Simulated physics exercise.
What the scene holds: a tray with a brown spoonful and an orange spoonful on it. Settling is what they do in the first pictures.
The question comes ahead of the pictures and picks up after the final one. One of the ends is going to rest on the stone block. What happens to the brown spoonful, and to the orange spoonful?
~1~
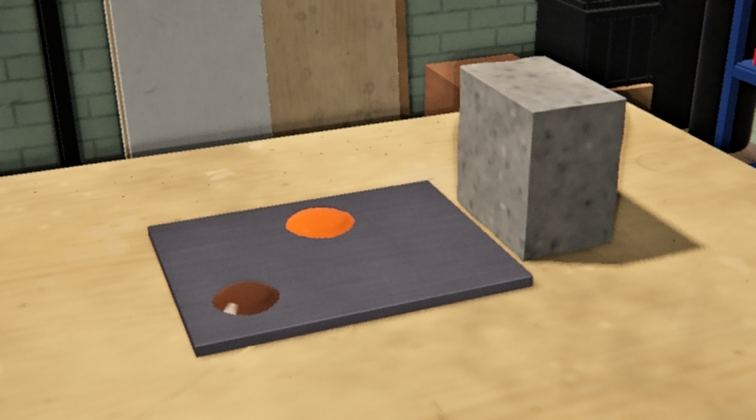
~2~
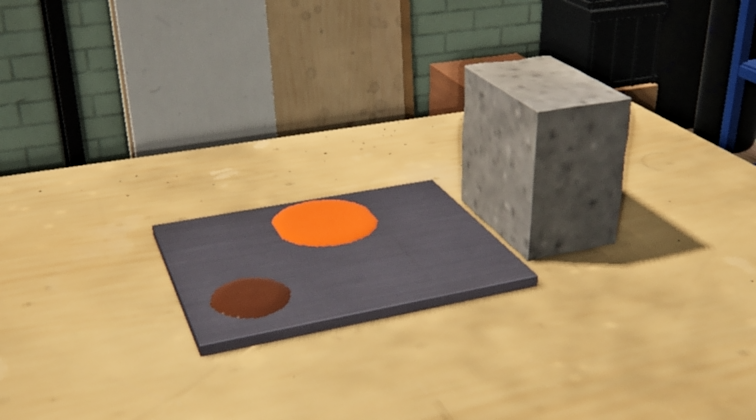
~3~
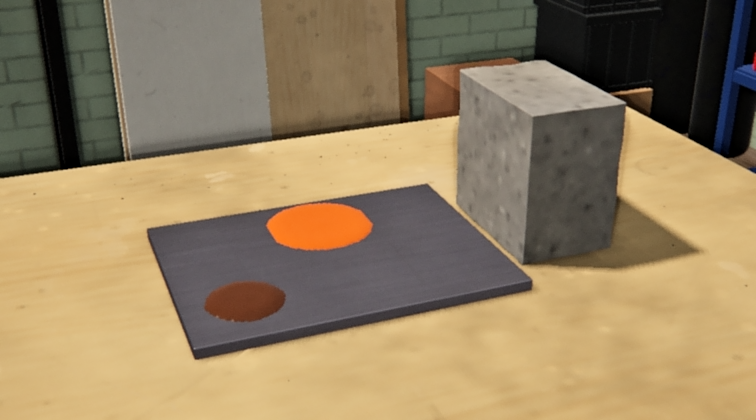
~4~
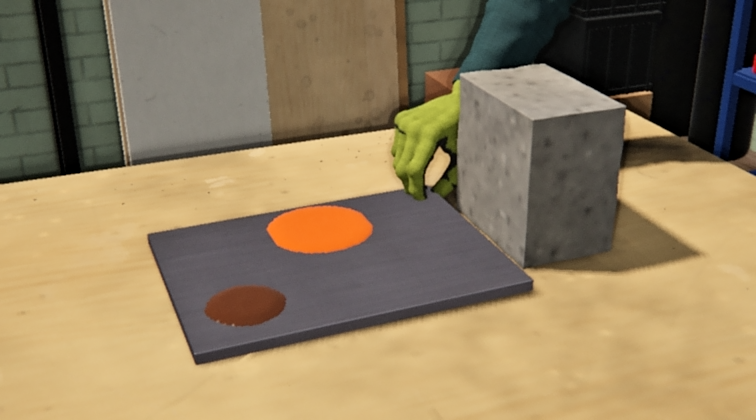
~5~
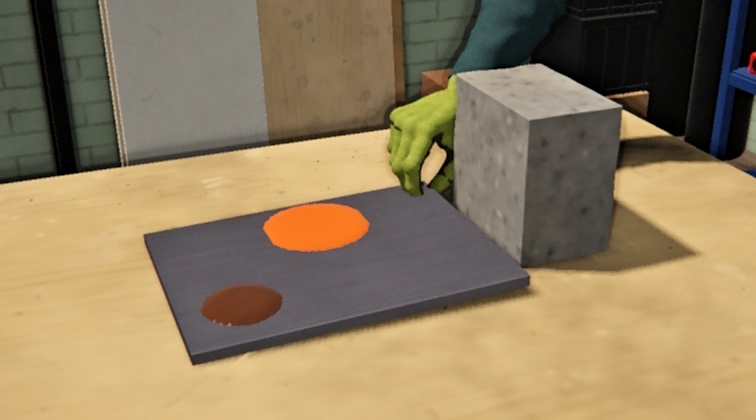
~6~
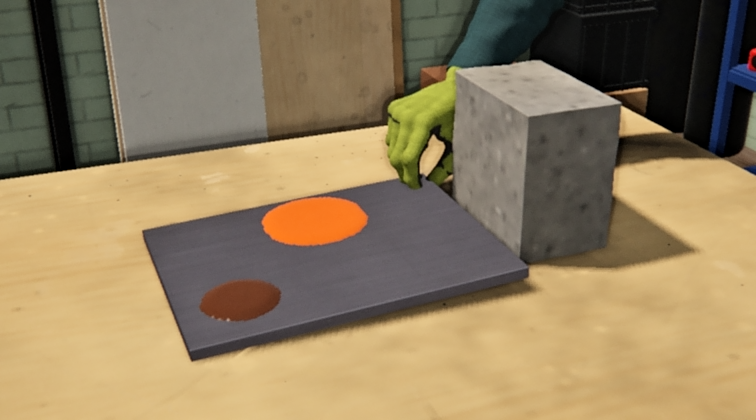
Brown spoonful: Gone, orange spoonful: Gone.
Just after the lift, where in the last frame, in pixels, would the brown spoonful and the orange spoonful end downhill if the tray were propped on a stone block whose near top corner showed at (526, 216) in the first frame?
In the last picture, I'd say around (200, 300) for the first and around (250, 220) for the other.
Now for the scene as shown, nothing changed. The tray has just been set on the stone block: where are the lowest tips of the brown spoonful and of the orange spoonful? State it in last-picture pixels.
At (168, 317), and at (173, 234).
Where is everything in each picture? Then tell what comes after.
The tray lies flat; brown spoonful (246, 295) a low mound; orange spoonful (320, 219) a low mound; stone block (575, 182), in the first picture.
They settle; brown spoonful (250, 295) spread thin; orange spoonful (325, 221) spread thin, in the second picture.
At rest; brown spoonful (245, 298) spread thin; orange spoonful (320, 225) spread thin, in the third picture.
A hand takes the end; brown spoonful (246, 302) spread thin; orange spoonful (320, 227) spread thin, in the fourth picture.
The end is rising; brown spoonful (242, 302) spread thin; orange spoonful (317, 225) spread thin, in the fifth picture.
The tray slopes by about 2°; brown spoonful (240, 297) spread thin; orange spoonful (315, 219) spread thin; stone block (571, 186), in the sixth picture.
Shortly, slope about 33°; the brown spoonful is dripping off the low end; the orange spoonful has crept down a long way.
Then, the brown spoonful is dripping off the low end; the orange spoonful is dripping off the low end.
At the finish, slope about 33°; the brown spoonful is dripping off the low end; the orange spoonful is dripping off the low end.
